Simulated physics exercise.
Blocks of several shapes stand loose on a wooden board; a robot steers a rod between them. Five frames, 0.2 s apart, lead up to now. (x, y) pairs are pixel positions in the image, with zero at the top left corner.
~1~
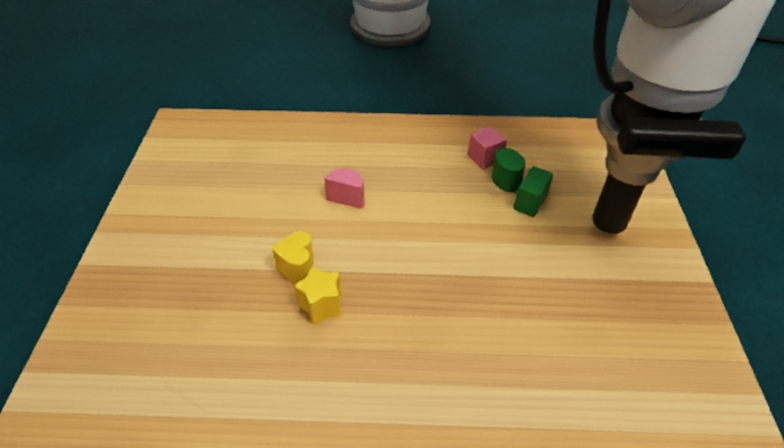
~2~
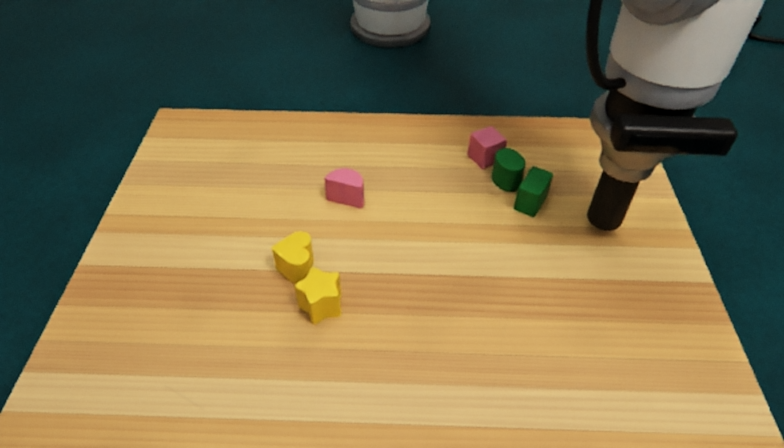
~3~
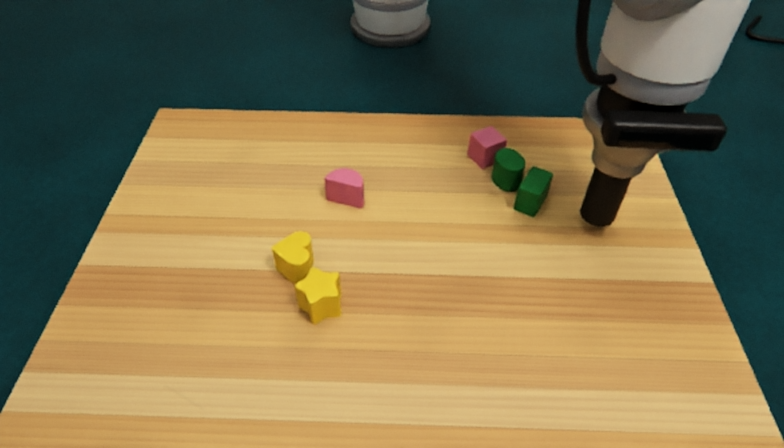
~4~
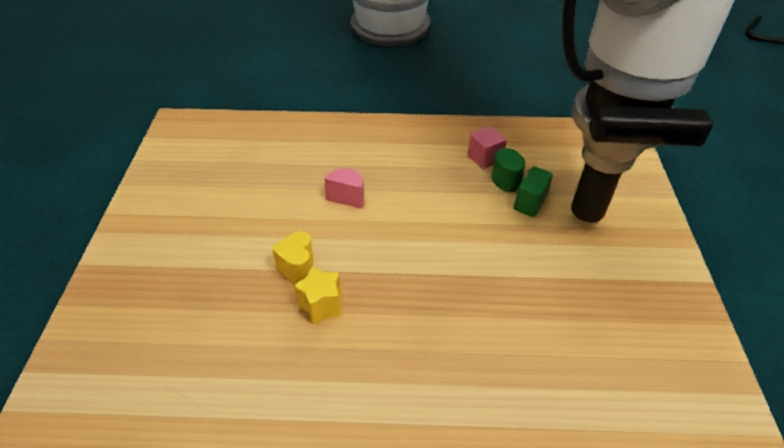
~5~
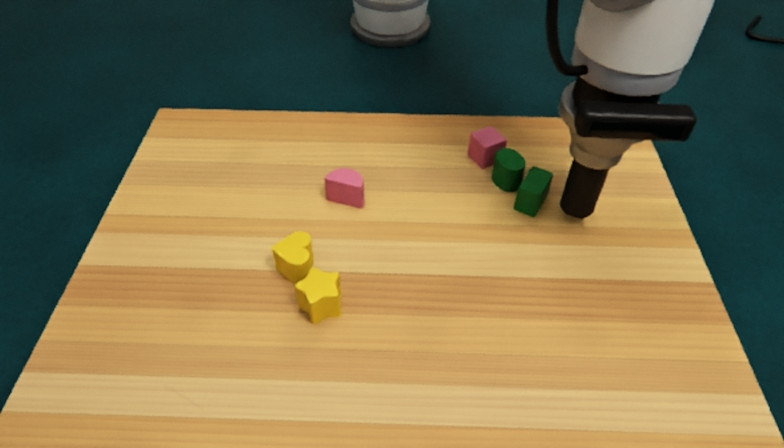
A robot arm slowly slid its black rod a short way left across the wooden board, drawing close to the green blocks, while the pink and yellow pieces and everything else stayed still.
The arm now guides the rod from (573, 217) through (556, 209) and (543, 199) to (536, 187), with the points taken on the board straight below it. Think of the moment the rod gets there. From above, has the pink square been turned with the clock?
I'd say yes.
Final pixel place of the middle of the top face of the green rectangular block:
(514, 165)
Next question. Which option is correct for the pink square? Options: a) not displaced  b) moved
The one that fits is b, moved.
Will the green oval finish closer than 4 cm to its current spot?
I believe so.
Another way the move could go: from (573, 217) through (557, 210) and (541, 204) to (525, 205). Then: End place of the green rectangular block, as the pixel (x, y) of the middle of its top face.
Around pixel (504, 171).
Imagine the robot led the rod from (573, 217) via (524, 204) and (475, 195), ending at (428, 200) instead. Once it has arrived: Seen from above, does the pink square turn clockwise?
I expect so.
The first path, step by step. Halfway along, rod at (551, 194); green oval at (506, 156); green rectangular block at (526, 175).
At the end, rod at (539, 177); pink square at (479, 130), turned 30° clockwise; green oval at (488, 149); green rectangular block at (514, 165), turned 20° anticlockwise.
